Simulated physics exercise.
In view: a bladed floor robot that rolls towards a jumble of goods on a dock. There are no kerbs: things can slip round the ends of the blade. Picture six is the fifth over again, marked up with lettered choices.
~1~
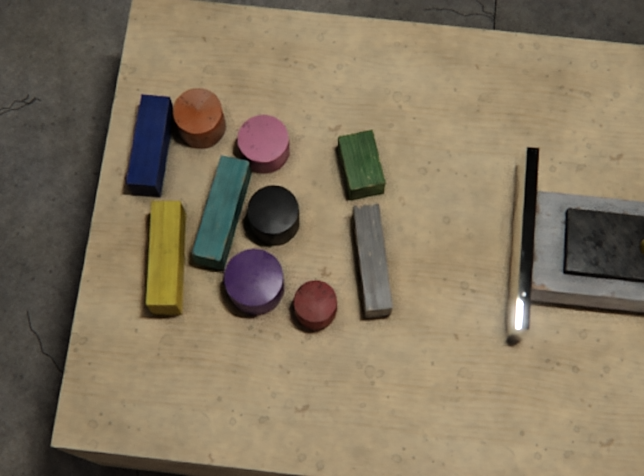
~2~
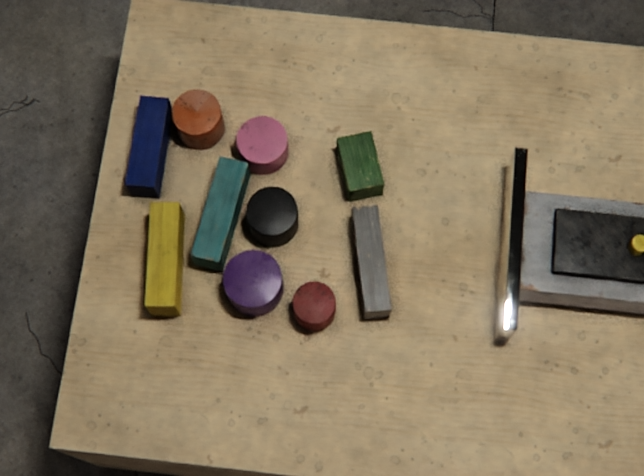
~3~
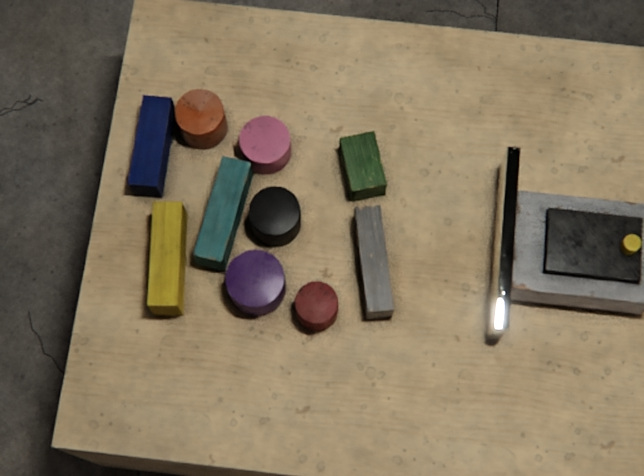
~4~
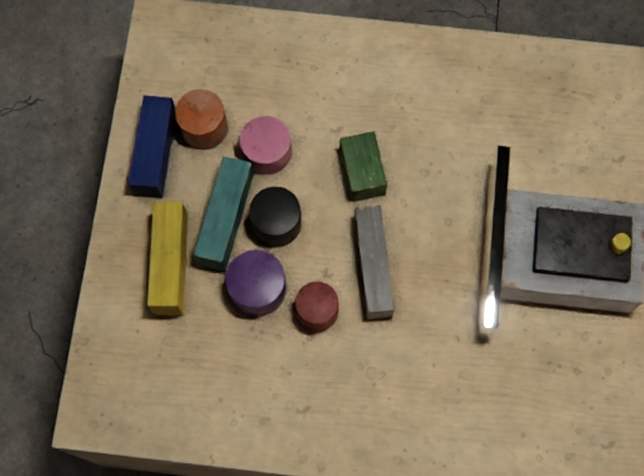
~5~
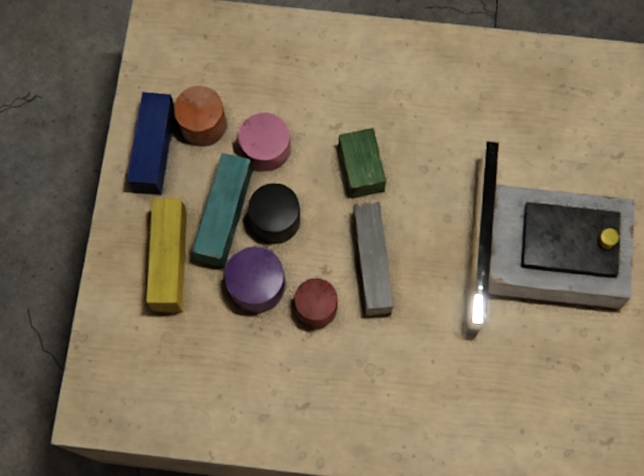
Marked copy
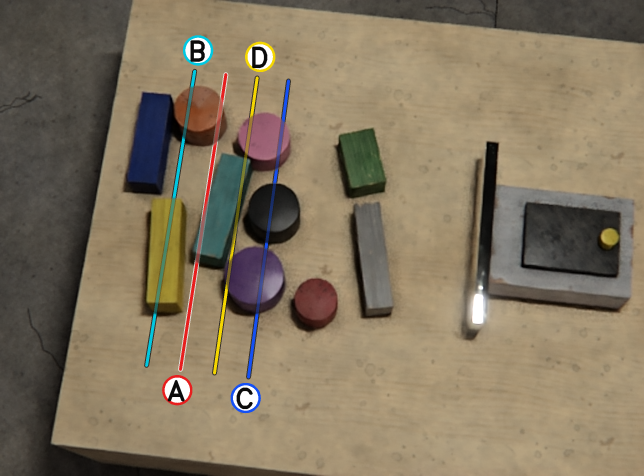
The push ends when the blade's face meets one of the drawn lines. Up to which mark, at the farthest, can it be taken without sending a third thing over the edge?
Stop at A.
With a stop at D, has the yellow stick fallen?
No.
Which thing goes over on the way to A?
The blue stick.
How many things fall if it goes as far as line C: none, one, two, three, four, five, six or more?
In all, none.
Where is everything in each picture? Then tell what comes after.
The first picture shows black canister (274, 215); pink canister (264, 145); turquoise bar (222, 212).
The second picture shows robot (594, 244); grey bar (371, 262).
The third picture shows robot (586, 244); orange canister (201, 120).
The fourth picture shows robot (576, 243); green crate (363, 167).
The fifth picture shows robot (564, 238); yellow stick (168, 256); black canister (275, 213); pink canister (265, 143).
On the marked copy, A at (204, 216); B at (172, 212); C at (269, 223); D at (237, 219).
Taking A. A third of the way, robot (461, 227); grey bar (360, 256); blue stick (152, 143).
Two thirds of the way, robot (359, 216); blue stick (147, 142); orange canister (185, 112).
When it is over, robot (280, 207); blue stick over the edge; yellow stick (88, 256); one fallen.
As for the rest, B drops three; C is within the limit but short; D is within the limit but short.
